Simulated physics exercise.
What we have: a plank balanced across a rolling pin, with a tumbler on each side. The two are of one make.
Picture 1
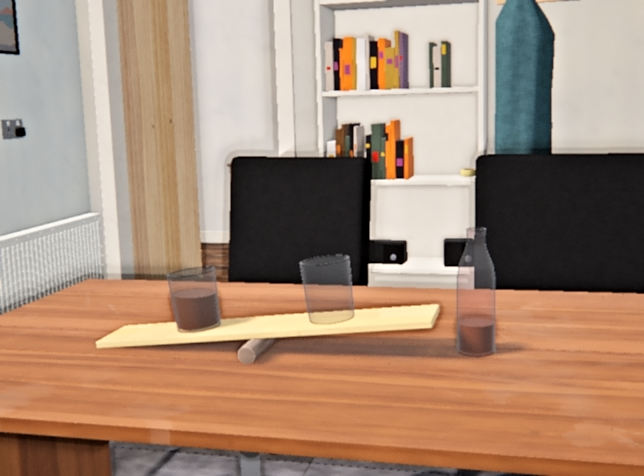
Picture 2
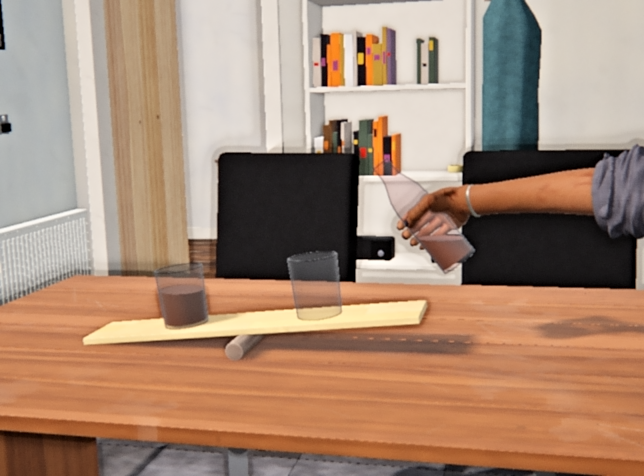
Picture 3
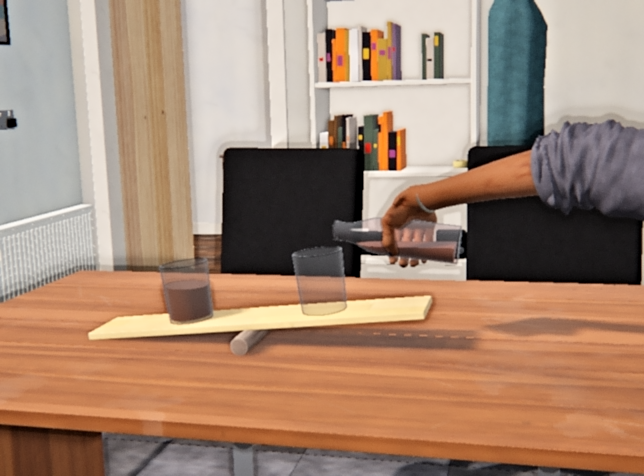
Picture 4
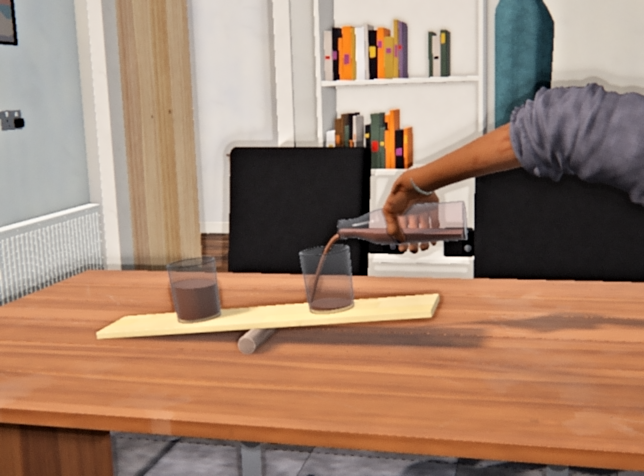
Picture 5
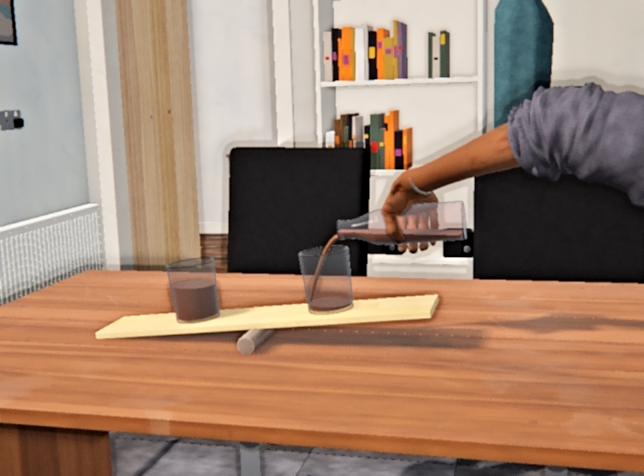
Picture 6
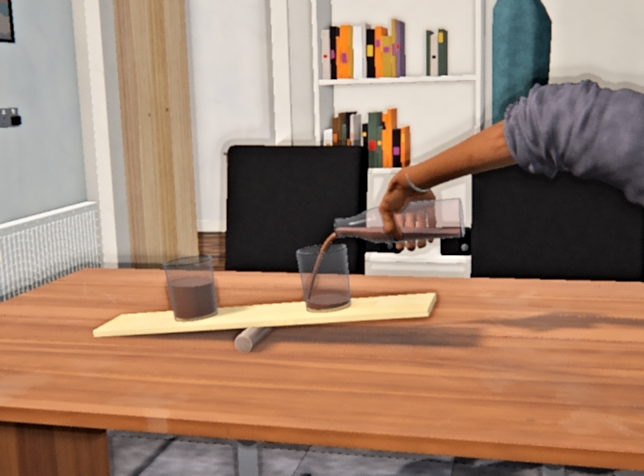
In a room with a white bookshelf, a teal vase-like object and black chairs, a wooden table is seen from the front, slightly above. A pale yellow plank rests on a rolling pin, its left side low, with a partly filled glass of brown cocoa left and an empty one right. A hand lifts the bottle from the right, tilts it and pours cocoa into the right glass, while the camera shifts slightly.
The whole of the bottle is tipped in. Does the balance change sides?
It stays as it is.
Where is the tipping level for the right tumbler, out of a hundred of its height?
I make it 55 per cent.
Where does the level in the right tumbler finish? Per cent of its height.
Some 30 per cent.
A moment on, the right tumbler is about a quarter full; the plank leans as before.
When it is over, the right tumbler is about a third full; the plank leans as before.
